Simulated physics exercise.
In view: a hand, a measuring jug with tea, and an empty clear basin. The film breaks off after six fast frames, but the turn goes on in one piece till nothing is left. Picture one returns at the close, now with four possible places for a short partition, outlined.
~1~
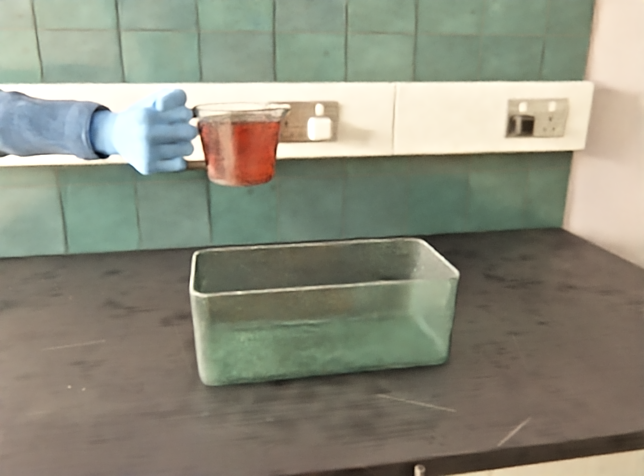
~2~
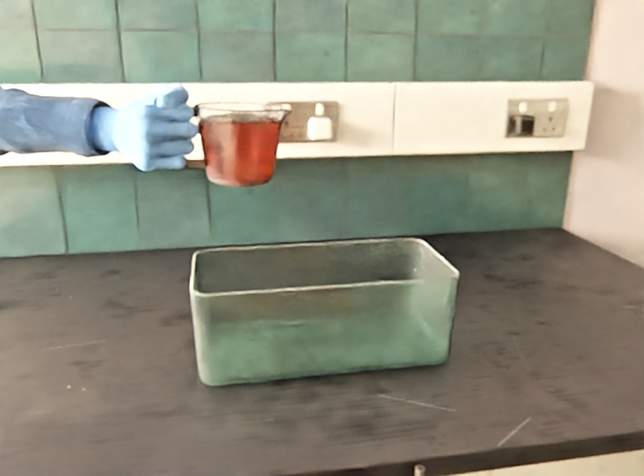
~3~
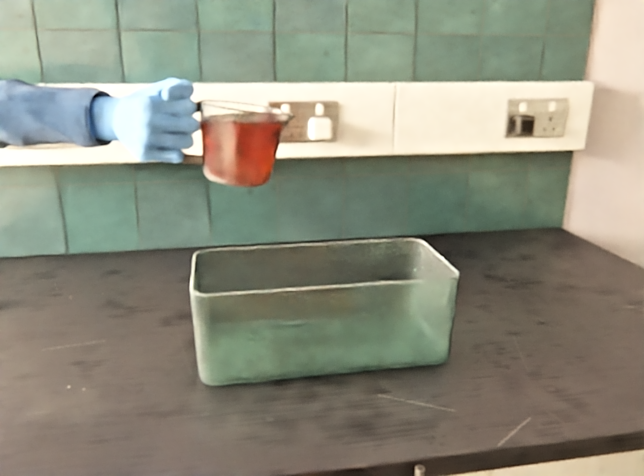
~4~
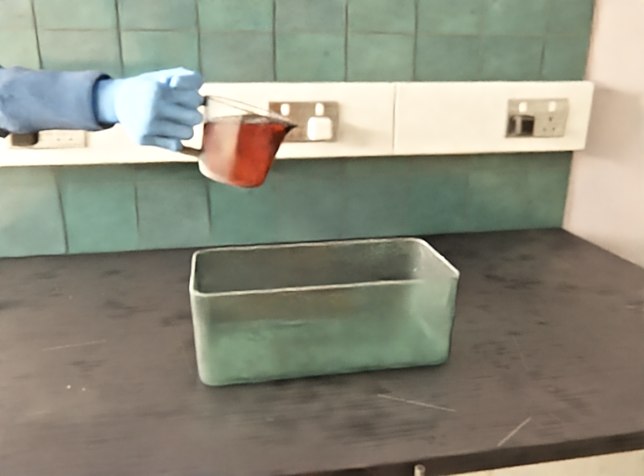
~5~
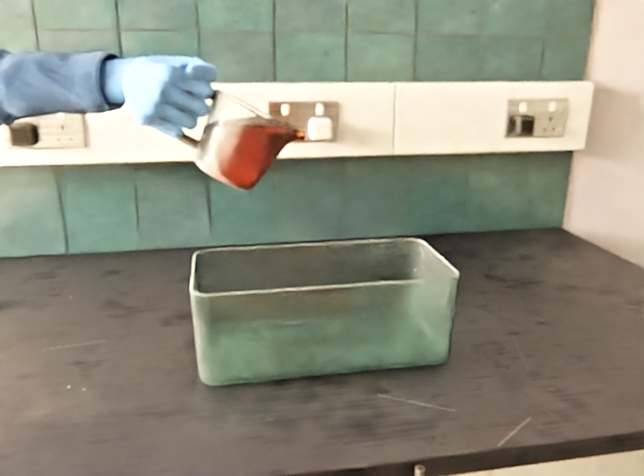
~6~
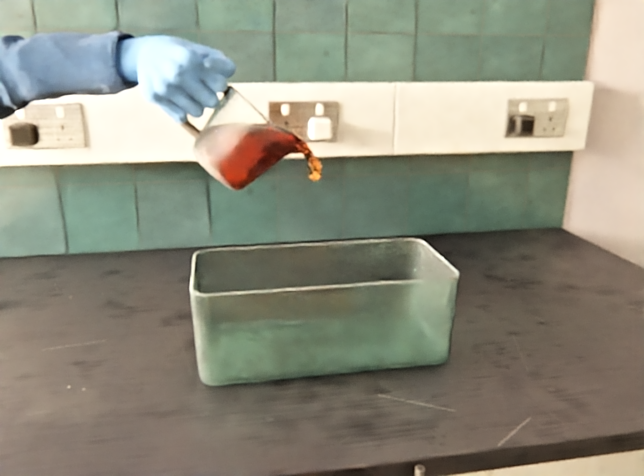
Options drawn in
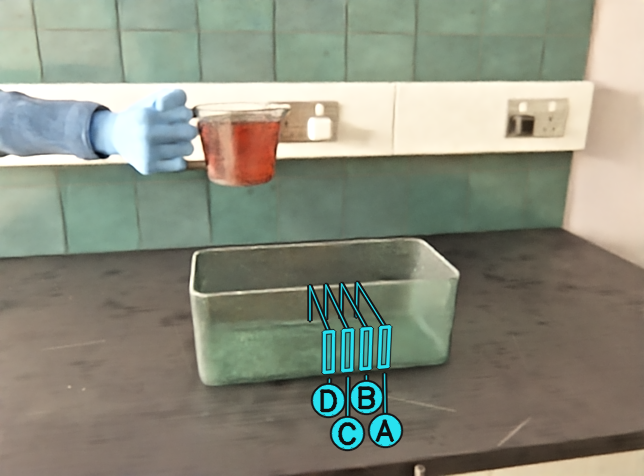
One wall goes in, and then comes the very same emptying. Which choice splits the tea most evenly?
Best: C.
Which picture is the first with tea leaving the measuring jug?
In picture 5.
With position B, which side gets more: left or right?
More ends on the left.
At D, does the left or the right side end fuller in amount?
More ends on the right.
On the marked copy, A at (384, 373); B at (366, 375); C at (348, 377); D at (329, 379).
With A, about 95 % ends left of the wall and 3 % right of it.
With B, about 83 % ends left of the wall and 15 % right of it.
With C, about 47 % ends left of the wall and 51 % right of it.
With D, about 19 % ends left of the wall and 80 % right of it.
